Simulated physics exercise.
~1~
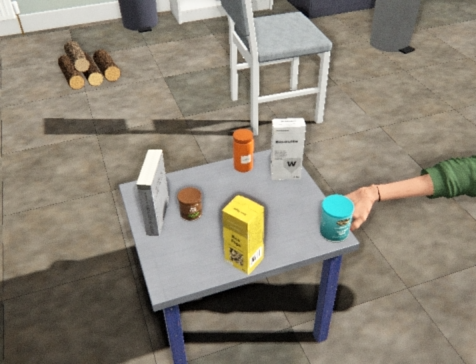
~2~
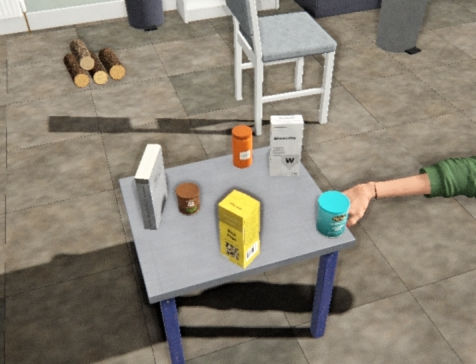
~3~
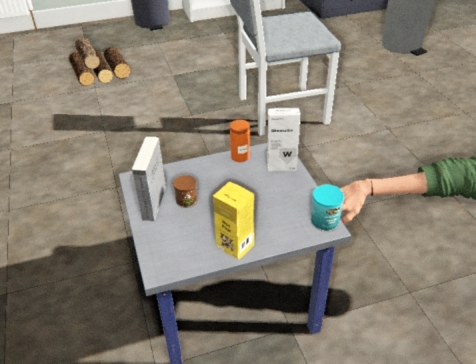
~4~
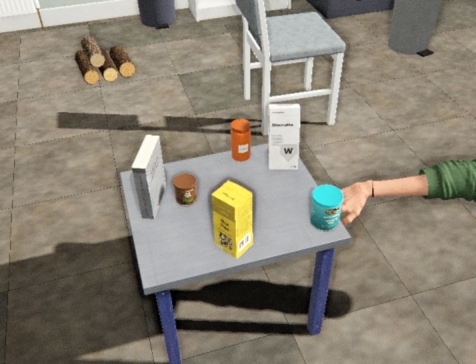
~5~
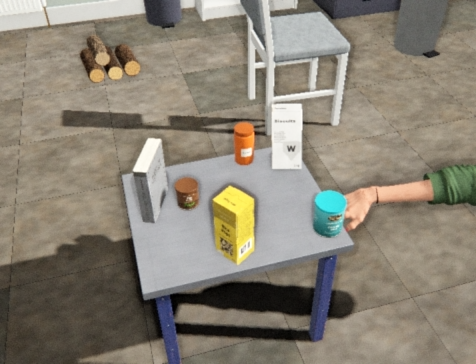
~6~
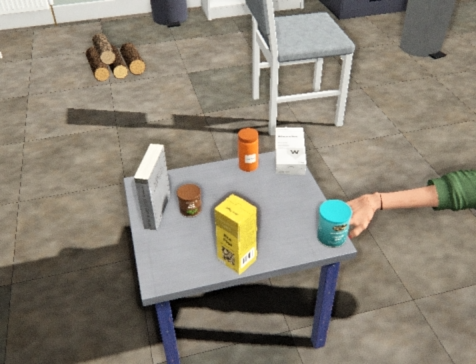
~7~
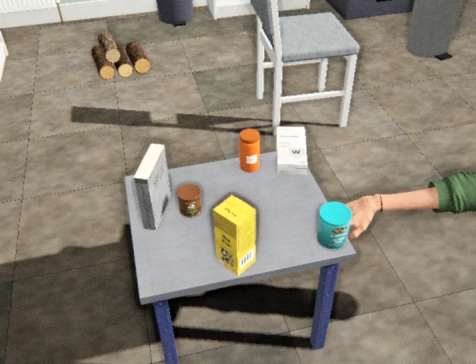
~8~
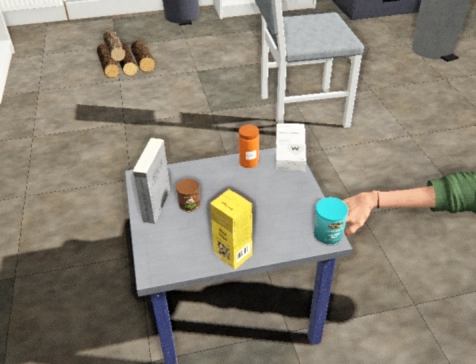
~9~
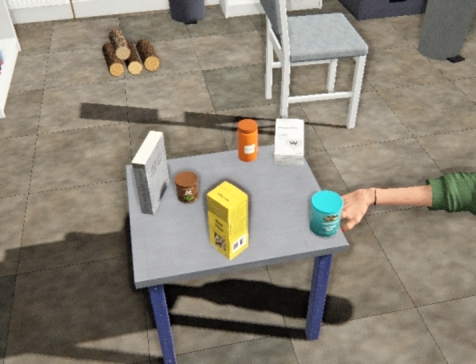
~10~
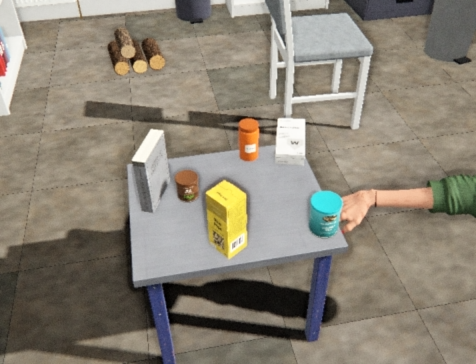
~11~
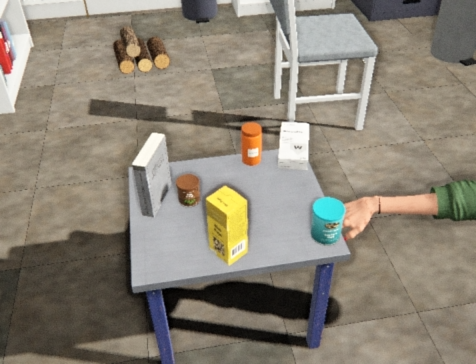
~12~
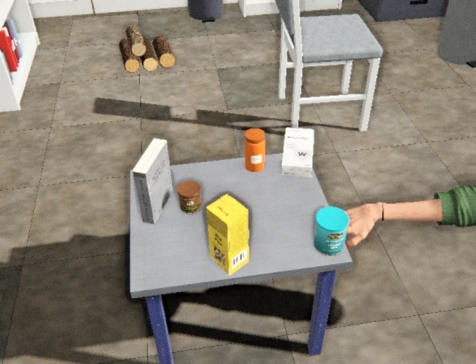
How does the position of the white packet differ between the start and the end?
The white packet stands upright on the table at the start, but at the end it lies on its side.
